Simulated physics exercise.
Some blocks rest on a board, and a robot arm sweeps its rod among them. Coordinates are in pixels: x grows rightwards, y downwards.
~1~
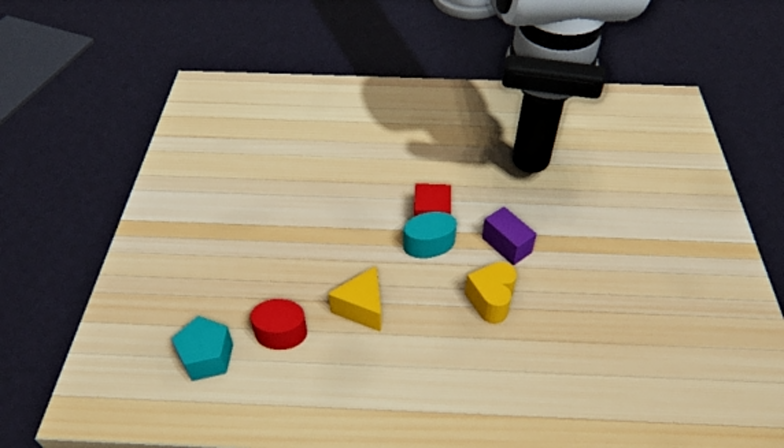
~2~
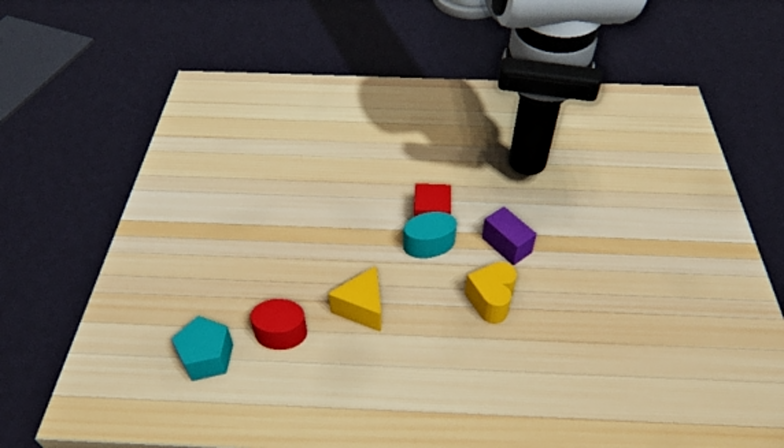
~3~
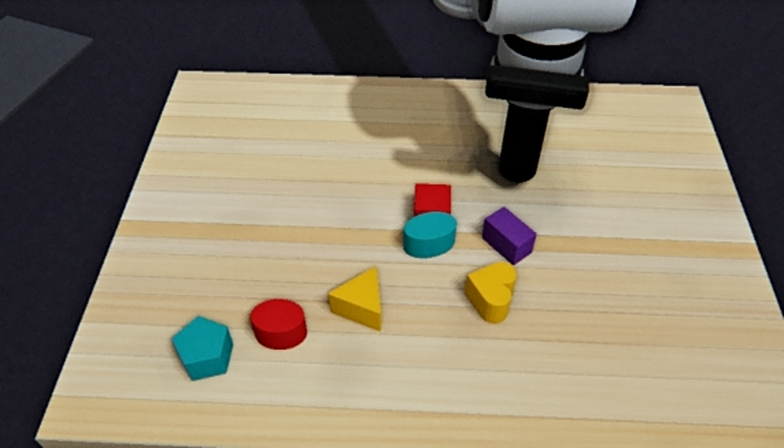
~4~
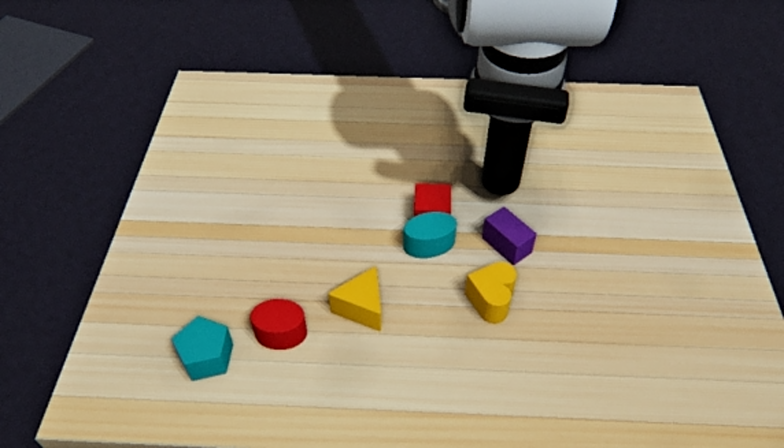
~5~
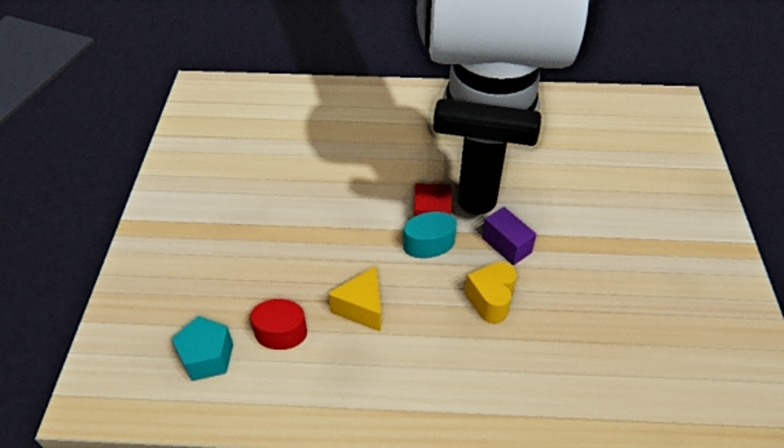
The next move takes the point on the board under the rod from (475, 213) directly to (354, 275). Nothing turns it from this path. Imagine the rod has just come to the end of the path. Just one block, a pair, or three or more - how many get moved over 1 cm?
Three or more blocks move.
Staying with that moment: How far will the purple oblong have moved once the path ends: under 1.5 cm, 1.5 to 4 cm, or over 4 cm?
It ends under 1.5 cm away.
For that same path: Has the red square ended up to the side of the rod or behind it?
I'd say yes.
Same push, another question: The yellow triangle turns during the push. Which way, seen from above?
It goes round opposite to clock hands.
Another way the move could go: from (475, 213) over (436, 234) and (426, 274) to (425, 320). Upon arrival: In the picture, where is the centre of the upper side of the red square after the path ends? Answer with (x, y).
The centre of its top face lies at (404, 199).
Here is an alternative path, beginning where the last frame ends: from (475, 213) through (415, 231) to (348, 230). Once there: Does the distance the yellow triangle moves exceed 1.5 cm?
I'd say no.
The first path, step by step. One third of the way, rod (437, 222); turquoise oval block (413, 239), turned 20° clockwise; red square (404, 198), turned 35° clockwise.
Two thirds of the way, rod (396, 243); yellow triangle (356, 297); turquoise oval block (389, 266), turned 35° clockwise; red square (399, 197), turned 50° clockwise.
At the end, rod (353, 264); yellow triangle (345, 306), turned 40° anticlockwise; turquoise oval block (380, 283), turned 15° clockwise; red square (399, 197), turned 50° clockwise; purple oblong in place.
